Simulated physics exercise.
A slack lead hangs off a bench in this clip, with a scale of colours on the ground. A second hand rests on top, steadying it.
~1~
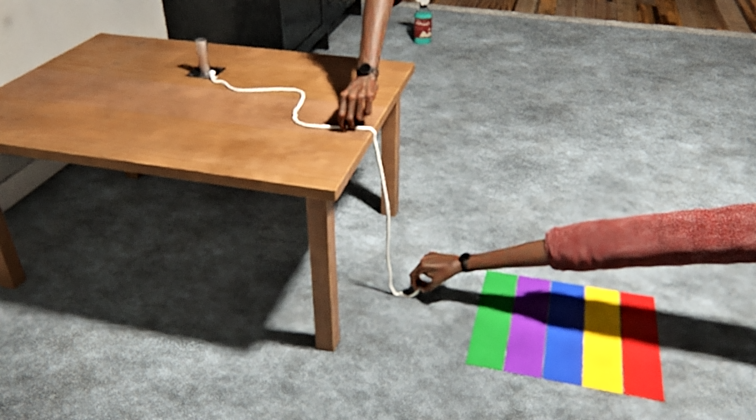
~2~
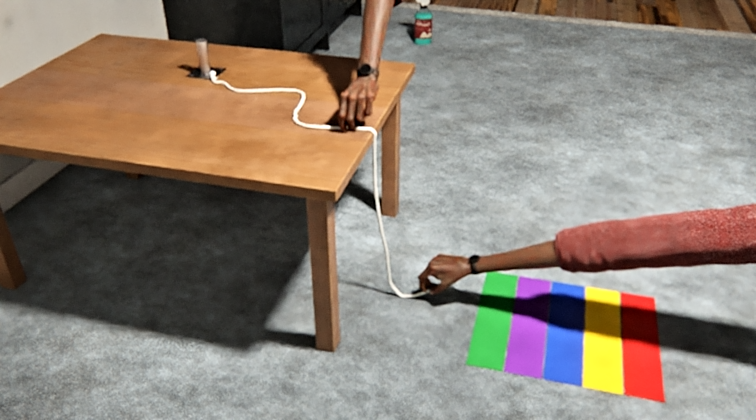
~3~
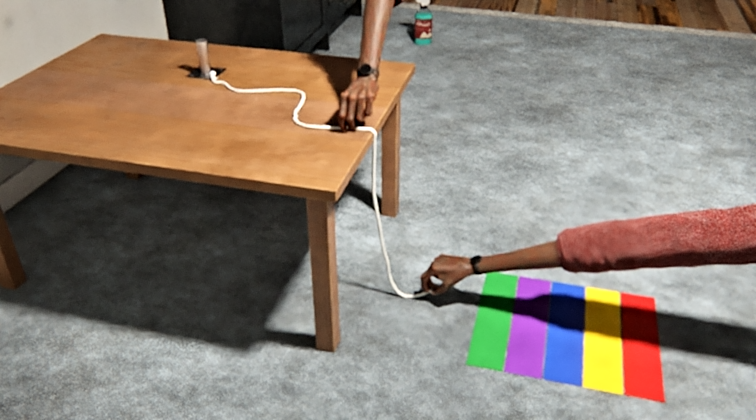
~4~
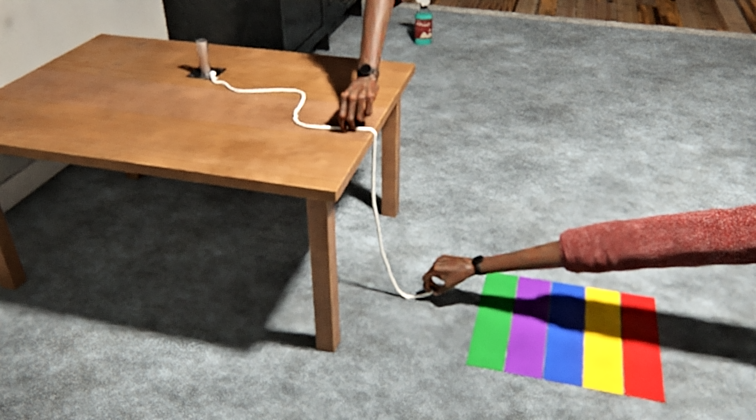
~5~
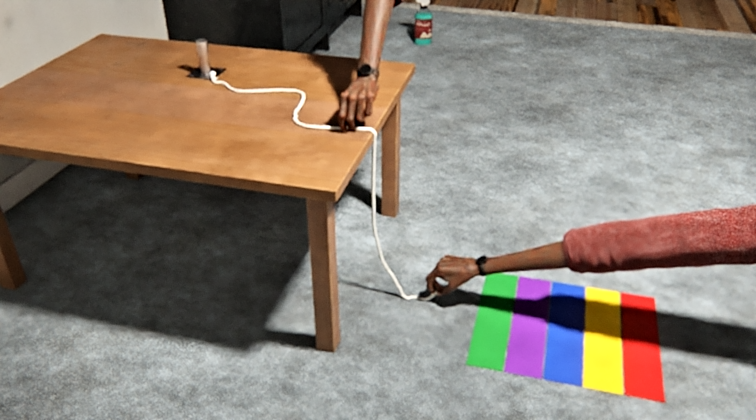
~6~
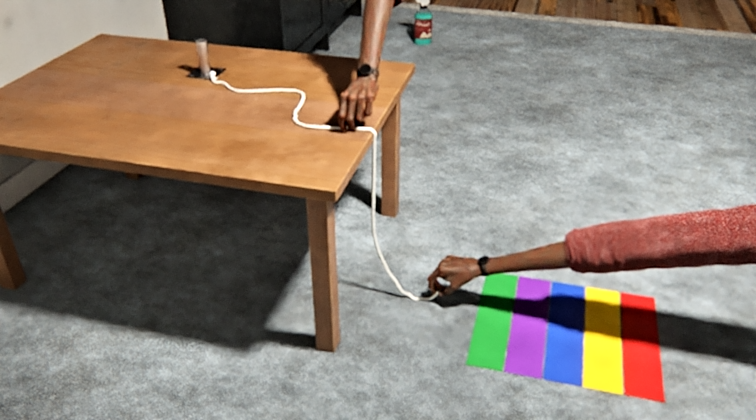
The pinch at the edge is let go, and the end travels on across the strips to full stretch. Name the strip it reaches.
The yellow strip.
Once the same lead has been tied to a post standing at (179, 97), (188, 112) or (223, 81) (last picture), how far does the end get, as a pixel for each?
First (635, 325), then (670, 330), and last (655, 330).
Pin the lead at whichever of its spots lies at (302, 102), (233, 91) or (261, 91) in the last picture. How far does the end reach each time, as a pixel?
In order of the tries: About (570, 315), then (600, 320), then (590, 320).
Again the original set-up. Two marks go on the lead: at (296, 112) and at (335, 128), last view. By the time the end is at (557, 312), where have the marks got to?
Positions: (345, 115) for the first, (385, 153) for the second.
Soon after, end near (557, 312); over blue.
After that, end near (592, 318); over yellow.
At the stop, end near (614, 322); over yellow. The end stops over the yellow strip.
